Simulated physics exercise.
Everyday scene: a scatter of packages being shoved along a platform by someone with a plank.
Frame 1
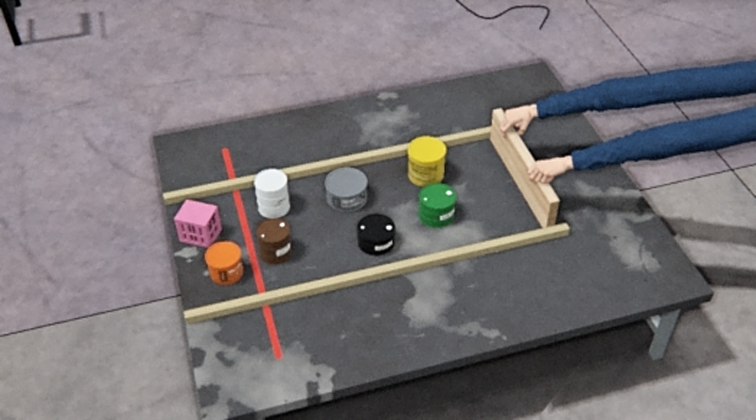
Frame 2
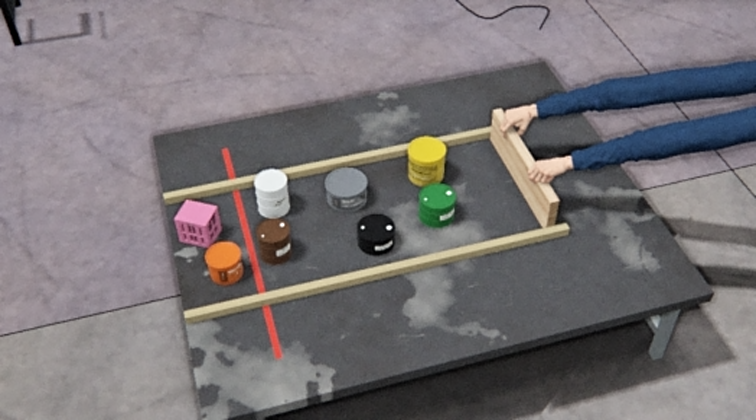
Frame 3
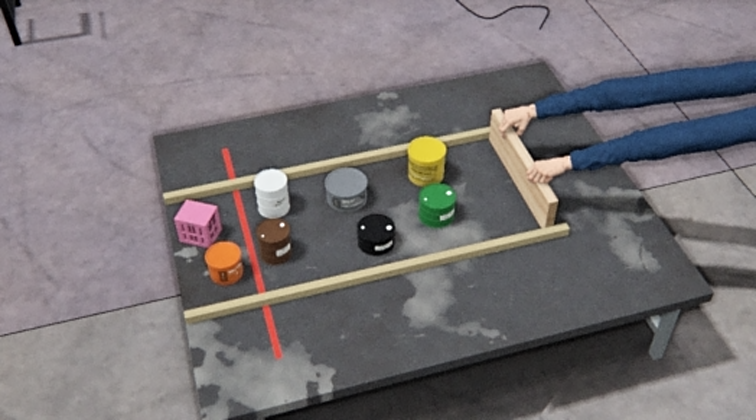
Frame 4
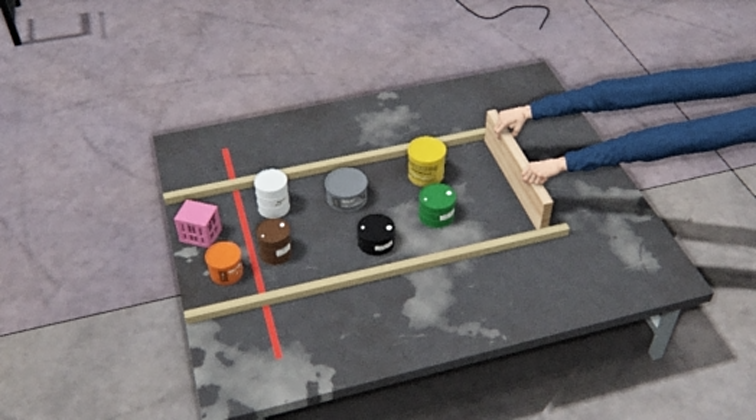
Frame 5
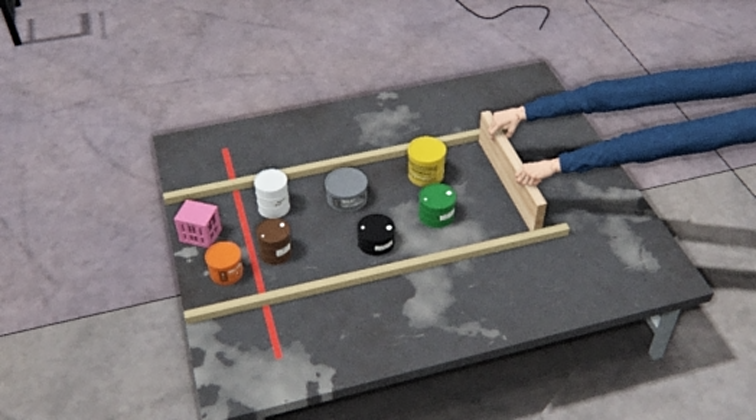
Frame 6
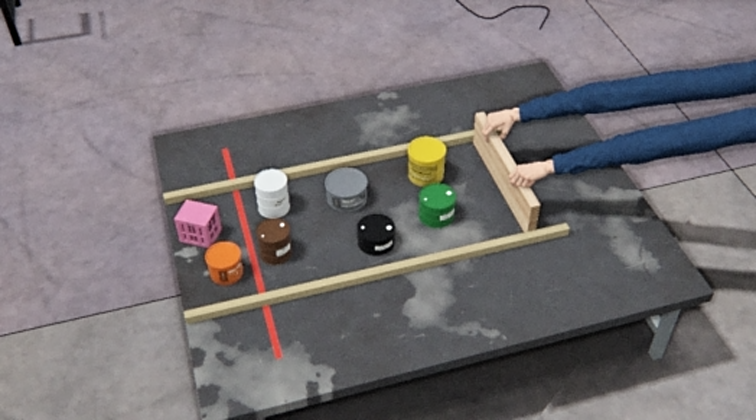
A person's blue-sleeved arms reach in from the right over a dark, worn platform on a paved floor, seen from above at an angle. Between two wooden rails sit yellow, green, grey, black, white and brown containers, with an orange pail and pink crate at the left beyond a red tape line. The hands slide the upright plank slightly left, while the containers and camera stay still.
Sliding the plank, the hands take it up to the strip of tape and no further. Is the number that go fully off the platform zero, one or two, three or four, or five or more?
The tally of falls will come to a mere one or two.
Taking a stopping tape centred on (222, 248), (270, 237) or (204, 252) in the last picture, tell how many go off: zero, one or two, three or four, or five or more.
Well, in the order given, it's three to four, none at all and at least five.
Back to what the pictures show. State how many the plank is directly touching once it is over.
In total, 3.
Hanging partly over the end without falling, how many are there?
The total here is 0.
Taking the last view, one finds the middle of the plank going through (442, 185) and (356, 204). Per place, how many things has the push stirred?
By the first moment it's 2, by the second it's 5.
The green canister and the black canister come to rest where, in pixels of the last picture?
(232, 248) and (239, 278), roughly.
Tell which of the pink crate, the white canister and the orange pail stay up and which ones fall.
At the finish the pink crate is gone, the white canister is still up there and the orange pail is gone.
Soon after, none off yet; pink crate at rest near (198, 224); orange pail at rest near (225, 264); brown canister at rest near (274, 242).
In the end, the number that fall off is one or two; gone, orange pail and pink crate.
